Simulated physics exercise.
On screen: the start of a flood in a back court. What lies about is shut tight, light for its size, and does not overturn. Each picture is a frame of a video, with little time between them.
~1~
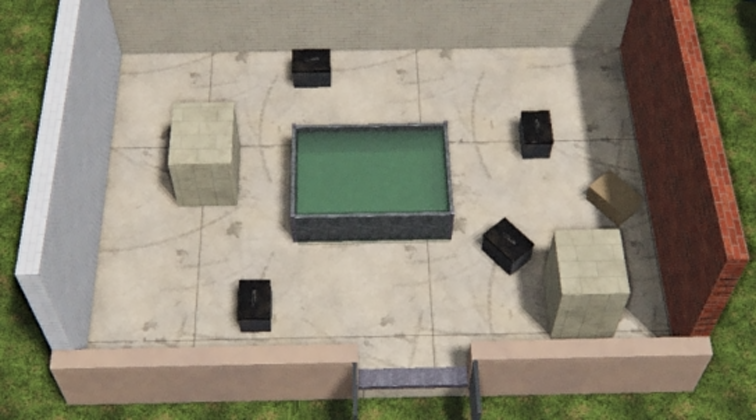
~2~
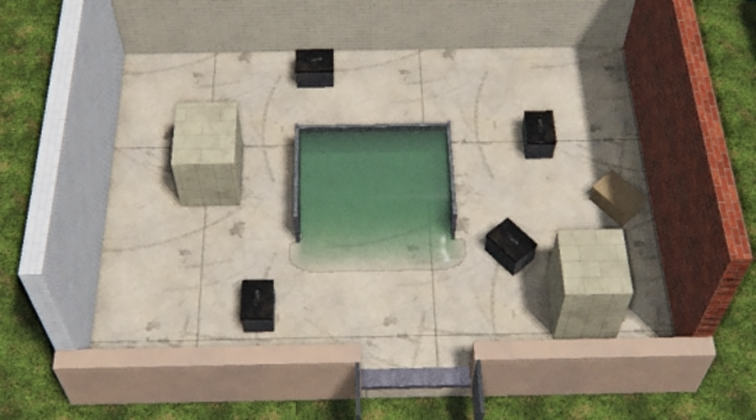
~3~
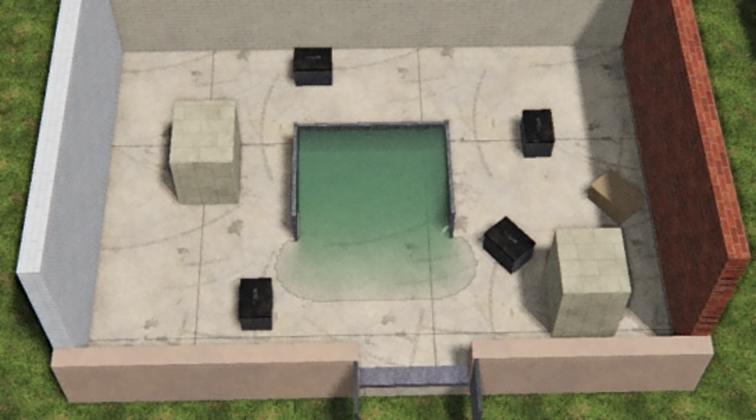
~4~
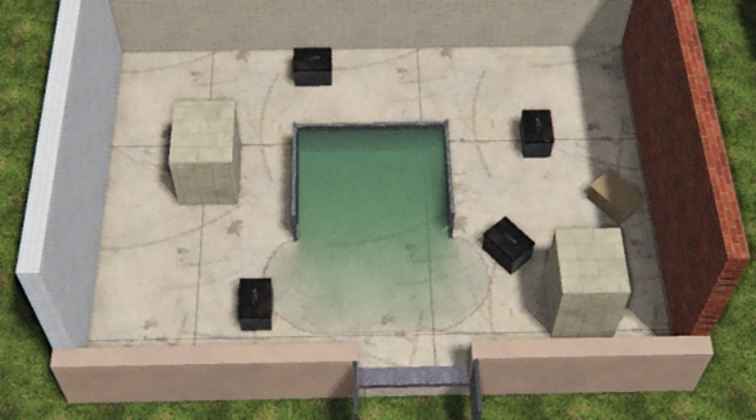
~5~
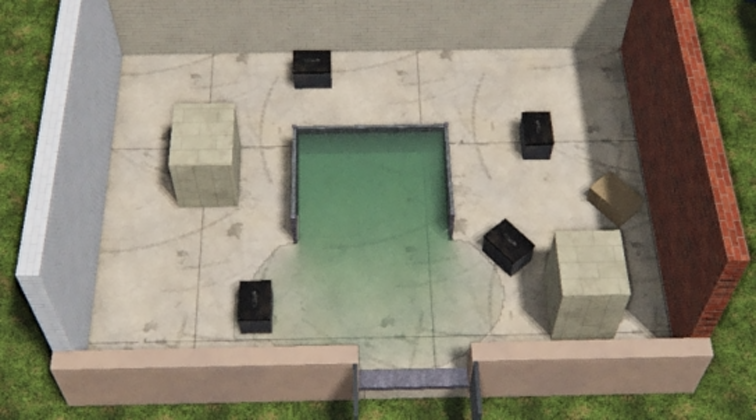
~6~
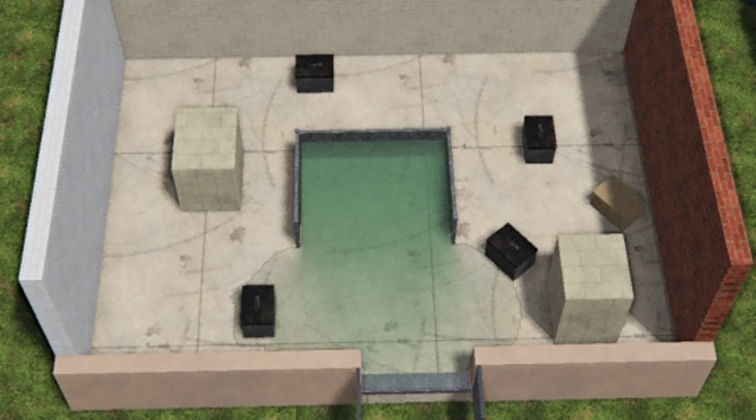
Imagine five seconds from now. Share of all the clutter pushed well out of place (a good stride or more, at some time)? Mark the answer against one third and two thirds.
Fewer than a third of them.
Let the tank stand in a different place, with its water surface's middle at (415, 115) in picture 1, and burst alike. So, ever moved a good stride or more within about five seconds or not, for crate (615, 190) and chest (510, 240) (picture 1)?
Result, in listed order - stopped sooner; reached that distance.
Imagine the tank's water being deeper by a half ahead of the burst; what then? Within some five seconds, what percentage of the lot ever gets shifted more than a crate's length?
About 20 %.
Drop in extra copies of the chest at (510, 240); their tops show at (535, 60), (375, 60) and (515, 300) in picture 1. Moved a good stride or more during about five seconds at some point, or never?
One by one: Hardly budges; hardly budges; hardly budges.
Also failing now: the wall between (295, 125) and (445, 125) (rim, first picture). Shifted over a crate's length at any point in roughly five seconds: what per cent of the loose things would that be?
I'd say near 40 %.
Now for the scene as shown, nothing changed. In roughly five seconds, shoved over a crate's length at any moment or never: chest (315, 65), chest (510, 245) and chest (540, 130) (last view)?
First under that distance, second under that distance, third under that distance.
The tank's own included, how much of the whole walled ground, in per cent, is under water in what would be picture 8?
About 25 percent.
A moment on, 0 of 5 are well off their spots; 0 afloat.
Next, 1 of 5 are well off their spots; 0 afloat.
Later, 1 of 5 are well off their spots; 0 afloat.
In the end, 1 of 5 are well off their spots, and 1 have been at some point; 0 afloat.
